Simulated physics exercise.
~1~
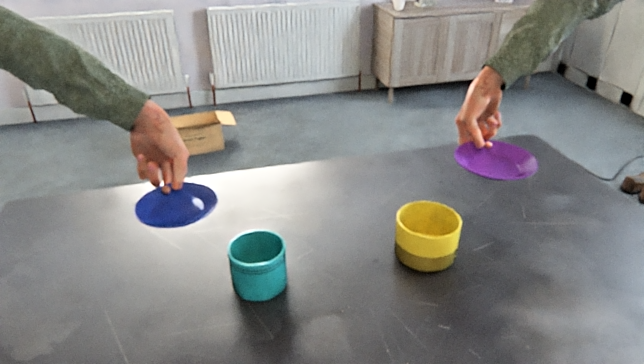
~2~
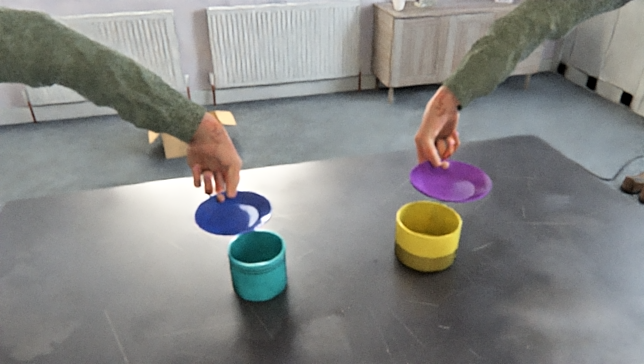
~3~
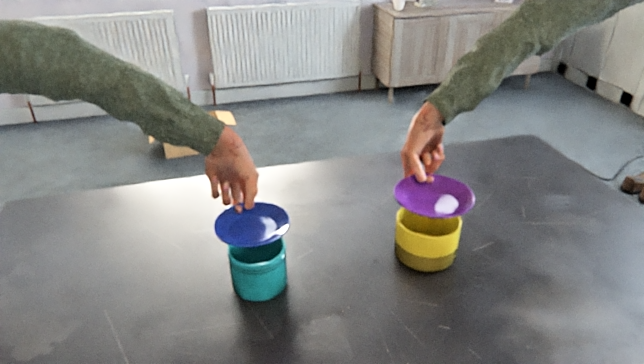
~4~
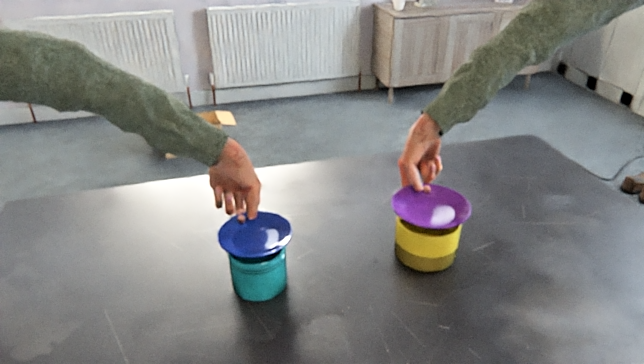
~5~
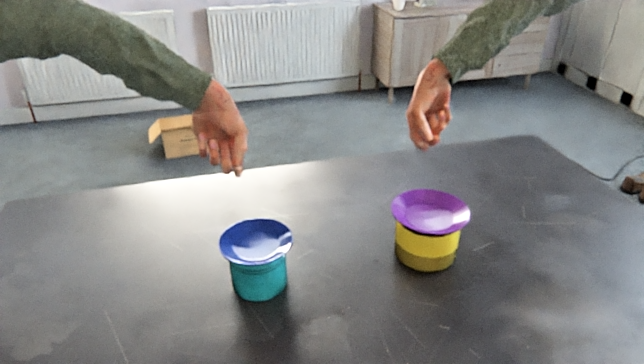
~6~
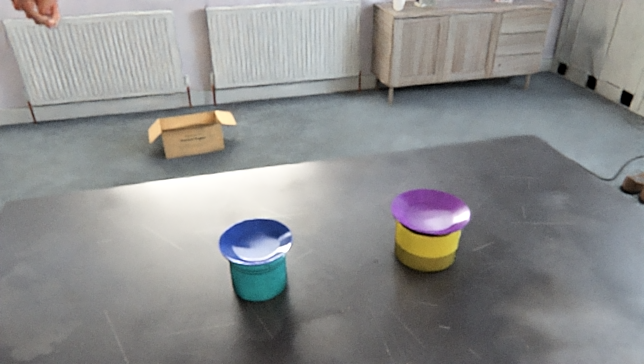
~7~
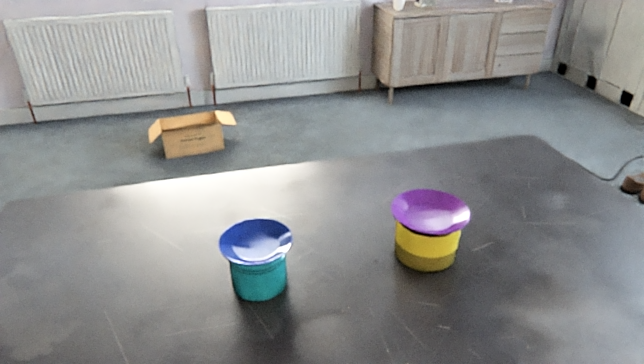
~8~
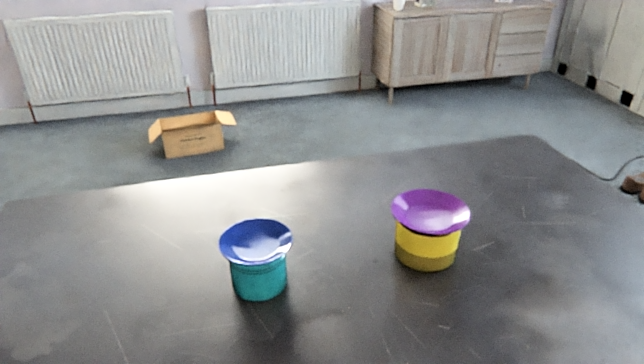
Two hands lowered a blue saucer over a teal container on the left and a purple plate over a yellow one on the right, then let go and drew away, leaving each resting on the rim and covering the opening.
